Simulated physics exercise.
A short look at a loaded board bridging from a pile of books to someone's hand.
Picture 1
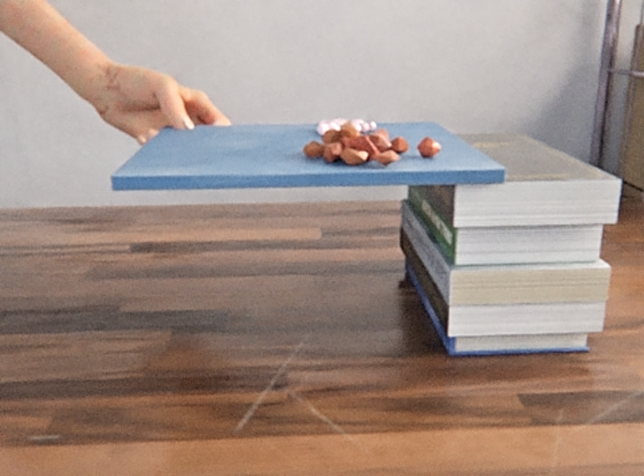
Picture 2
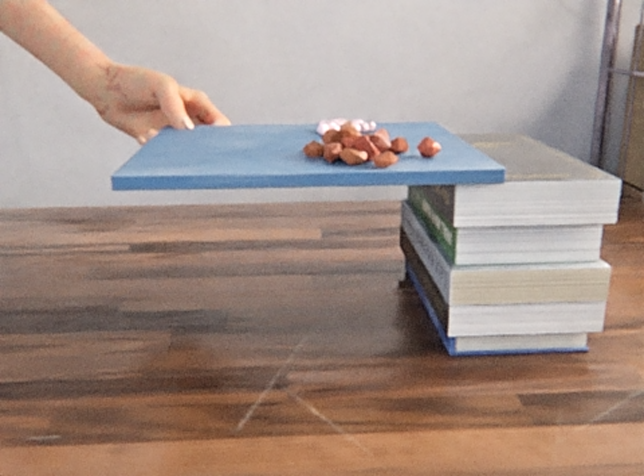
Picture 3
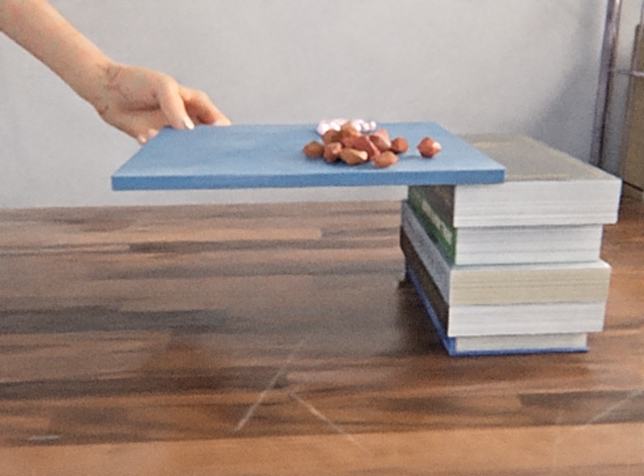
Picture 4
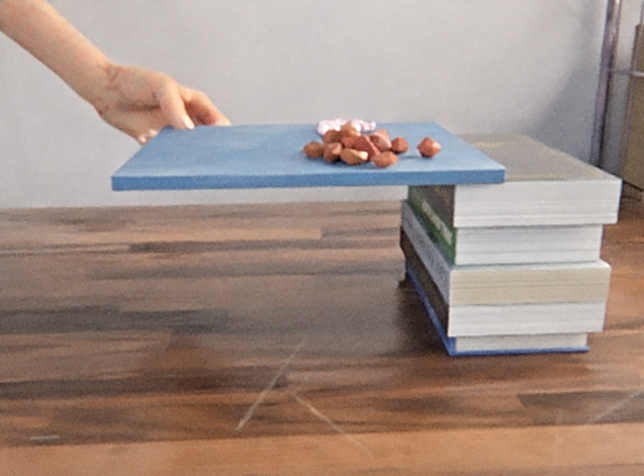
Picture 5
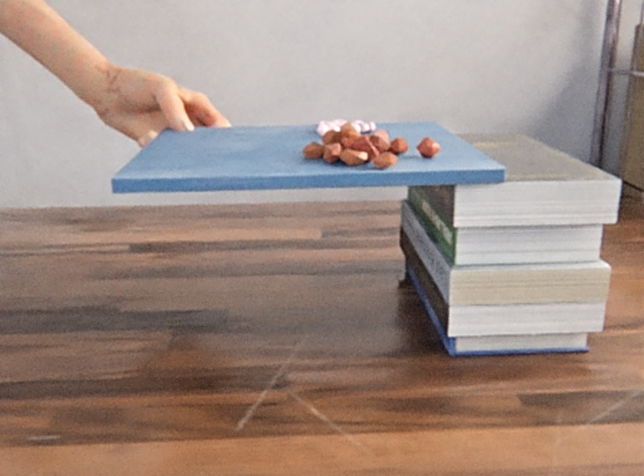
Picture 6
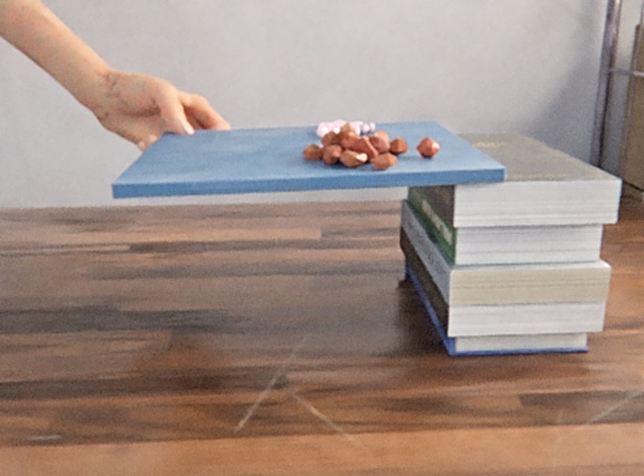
Blue board bridging a stack of books and a hand, dipping very slightly at the left while the reddish-brown pieces on it stay still.
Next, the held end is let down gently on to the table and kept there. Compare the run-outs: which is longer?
The far one outruns the other.
Then, 0.55 s after the last picture, board sloping at 15°; near portion all still on the board; far portion all still on the board.
Then, 1.14 s after the last picture, board sloping at 30°; near portion all still on the board; far portion mostly up to a board's length out.
Then, 1.84 s after the last picture, board resting at 36°; near portion mostly at the foot of the board; far portion mostly one to two board lengths out.
By the end, board resting at 36°; near portion mostly at the foot of the board; far portion mostly more than two board lengths out, about half gone off the table; the far portion has gone farther.
